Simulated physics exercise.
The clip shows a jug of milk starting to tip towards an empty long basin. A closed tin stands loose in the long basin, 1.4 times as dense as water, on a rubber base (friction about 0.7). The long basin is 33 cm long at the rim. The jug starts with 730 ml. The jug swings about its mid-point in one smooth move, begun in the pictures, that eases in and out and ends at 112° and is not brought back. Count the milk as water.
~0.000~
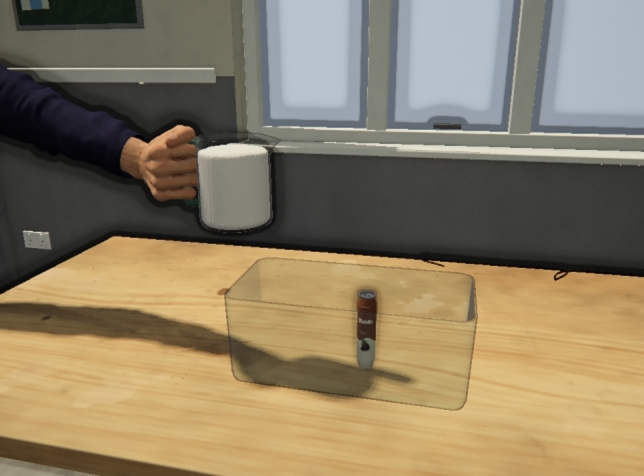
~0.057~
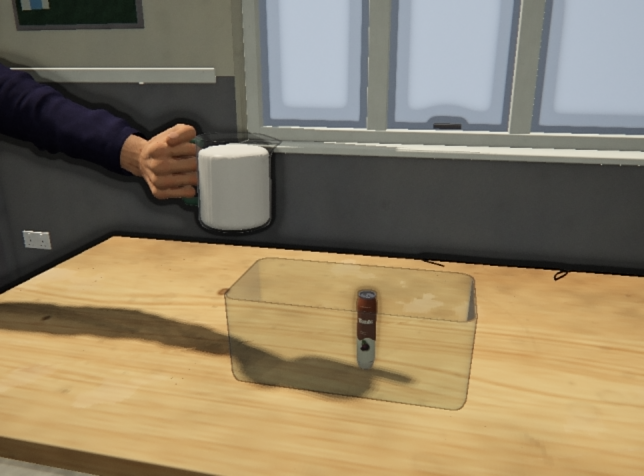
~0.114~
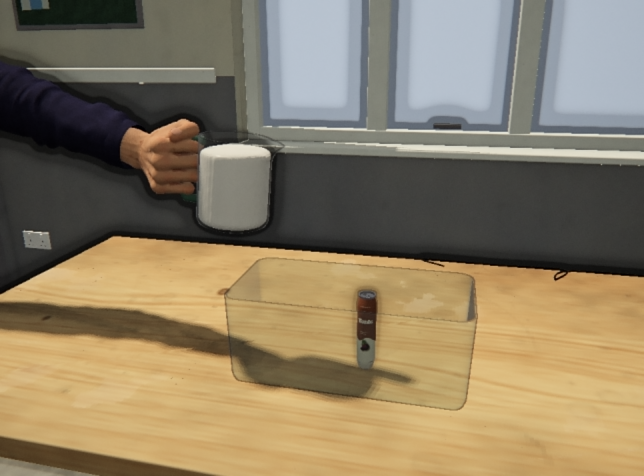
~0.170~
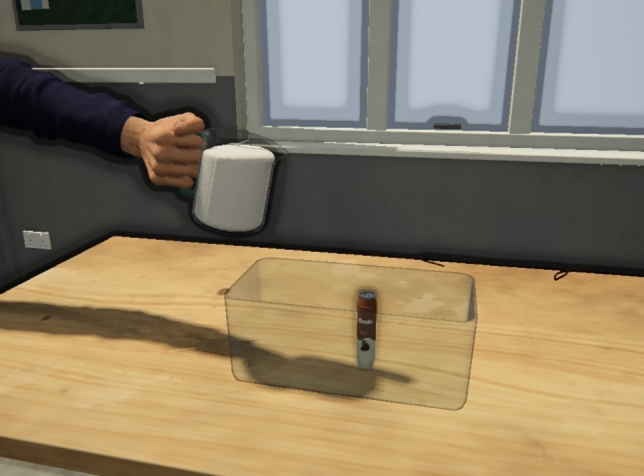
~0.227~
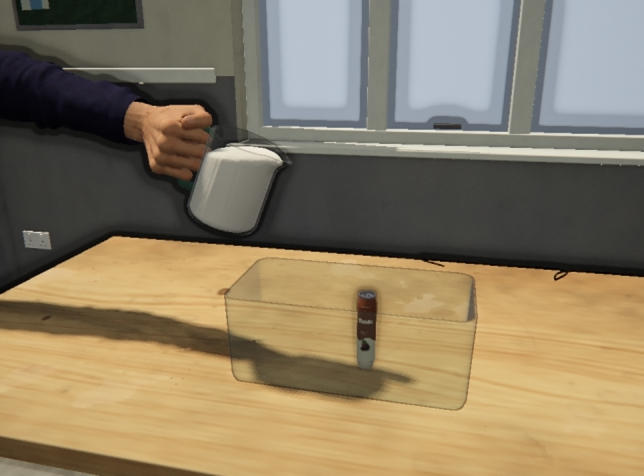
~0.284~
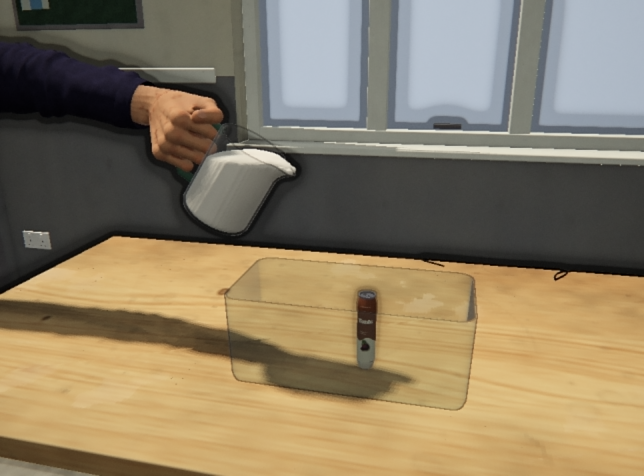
A hand holding a white jug upright, then tilting it rightward above a clear basin with a small tin standing inside.
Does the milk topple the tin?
The tin stays up.
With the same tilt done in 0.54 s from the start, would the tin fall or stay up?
The tin stays up.
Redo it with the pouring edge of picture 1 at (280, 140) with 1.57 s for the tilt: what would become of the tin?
Then it stays up.
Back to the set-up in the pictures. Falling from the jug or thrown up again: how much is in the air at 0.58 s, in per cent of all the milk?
Some 24 per cent.
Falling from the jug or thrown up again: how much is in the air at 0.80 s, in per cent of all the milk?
Some 14 per cent.
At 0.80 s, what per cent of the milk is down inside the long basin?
Near 74 in a hundred.
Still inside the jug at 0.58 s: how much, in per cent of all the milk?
Some 58 per cent.
Then, 0.58 s in, the tilt is 95° and 59 per cent is still to pour; the tin stands where it began.
Then, 0.80 s in, the tilt is 112° and 13 per cent is still to pour; the tin stands where it began.
Then, 1.03 s in, the tilt is 112° and 1 per cent is still to pour; the tin stands where it began.
Then, 1.28 s in, the tilt is 112° and 0 per cent is still to pour; the tin stands where it began.
Finally, the tin stands where it began.
